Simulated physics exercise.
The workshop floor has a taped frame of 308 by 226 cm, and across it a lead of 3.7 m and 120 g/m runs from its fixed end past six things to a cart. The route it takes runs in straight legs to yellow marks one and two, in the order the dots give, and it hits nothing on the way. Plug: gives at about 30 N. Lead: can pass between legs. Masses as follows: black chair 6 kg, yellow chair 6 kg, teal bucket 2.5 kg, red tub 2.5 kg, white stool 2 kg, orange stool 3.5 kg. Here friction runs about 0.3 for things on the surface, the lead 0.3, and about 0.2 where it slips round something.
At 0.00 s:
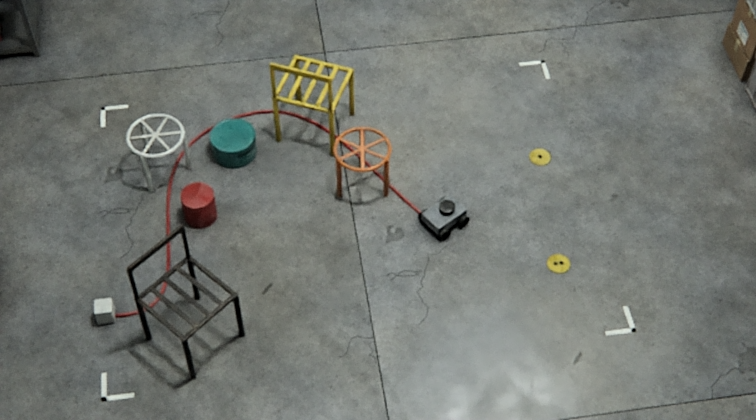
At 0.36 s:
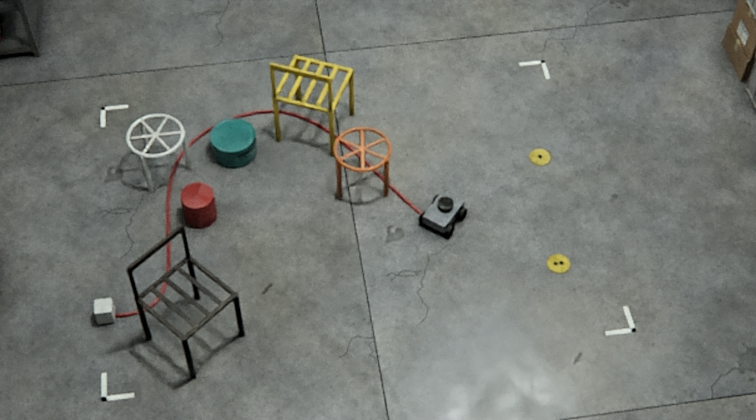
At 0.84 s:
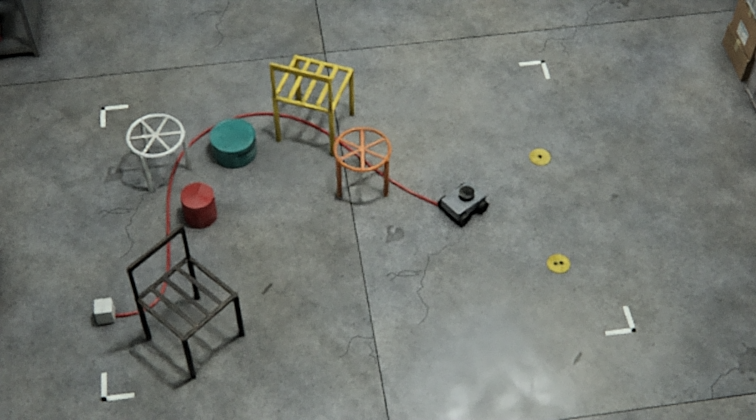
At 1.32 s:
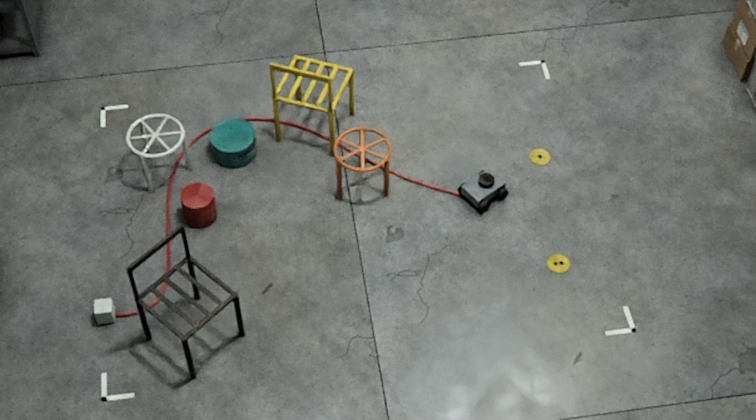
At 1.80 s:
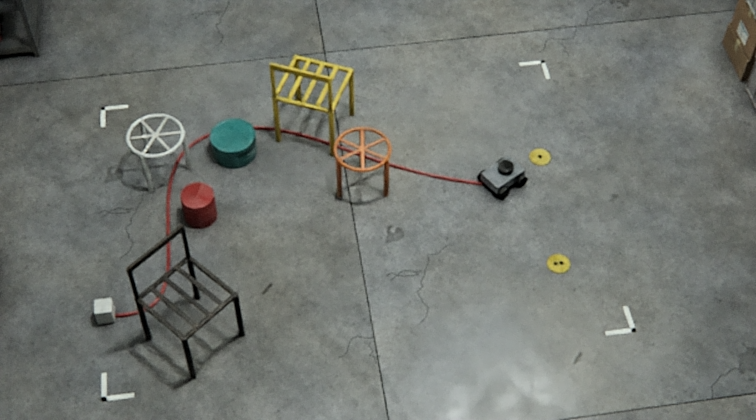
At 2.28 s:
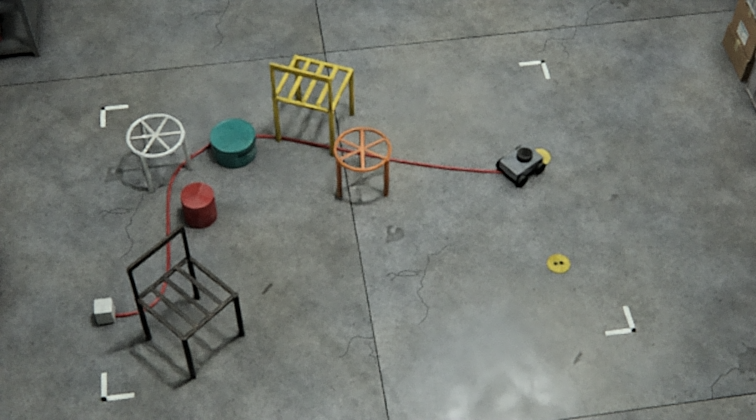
Cart trailing a red lead rolling up and right across a workshop floor, the line drawing straighter among chairs, stools and tubs.
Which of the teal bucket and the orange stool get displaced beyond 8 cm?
The teal bucket is going to be dislodged; the orange stool is going to stay settled.
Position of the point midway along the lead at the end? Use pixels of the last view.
(299, 145), roughly.
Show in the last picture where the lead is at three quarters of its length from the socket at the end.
Pixel estimate: Near (426, 194).
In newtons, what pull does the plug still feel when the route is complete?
It comes out close to 10 N.
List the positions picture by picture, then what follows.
In the first picture, teal bucket (233, 135); marks (540, 157) (558, 264); lead runs through (168, 201); cart (438, 226).
In the second picture, cart (439, 224).
In the third picture, lead runs through (403, 188); cart (457, 211).
In the fourth picture, lead runs through (418, 183); cart (477, 198).
In the fifth picture, lead runs through (436, 176); cart (496, 185).
In the sixth picture, teal bucket (233, 135); lead runs through (168, 201) (455, 169); cart (515, 172).
By 3.1 s, cart at (541, 164), lead slack at the fixed end; nothing else has moved.
By 3.9 s, cart at (543, 198), 5 N at the fixed end; nothing else has moved.
By 4.8 s, cart at (545, 233), 11 N at the fixed end; teal bucket 9 cm off its start at (239, 144).
By 5.6 s, cart at (551, 258), 11 N at the fixed end; teal bucket 18 cm off its start, white stool 10 cm off its start, yellow chair 2 cm off its start.
By 6.0 s, cart at (551, 258), 10 N at the fixed end; teal bucket 18 cm off its start at (248, 152), orange stool 0 cm off its start at (362, 148), white stool 11 cm off its start at (170, 140), yellow chair 2 cm off its start at (314, 85).
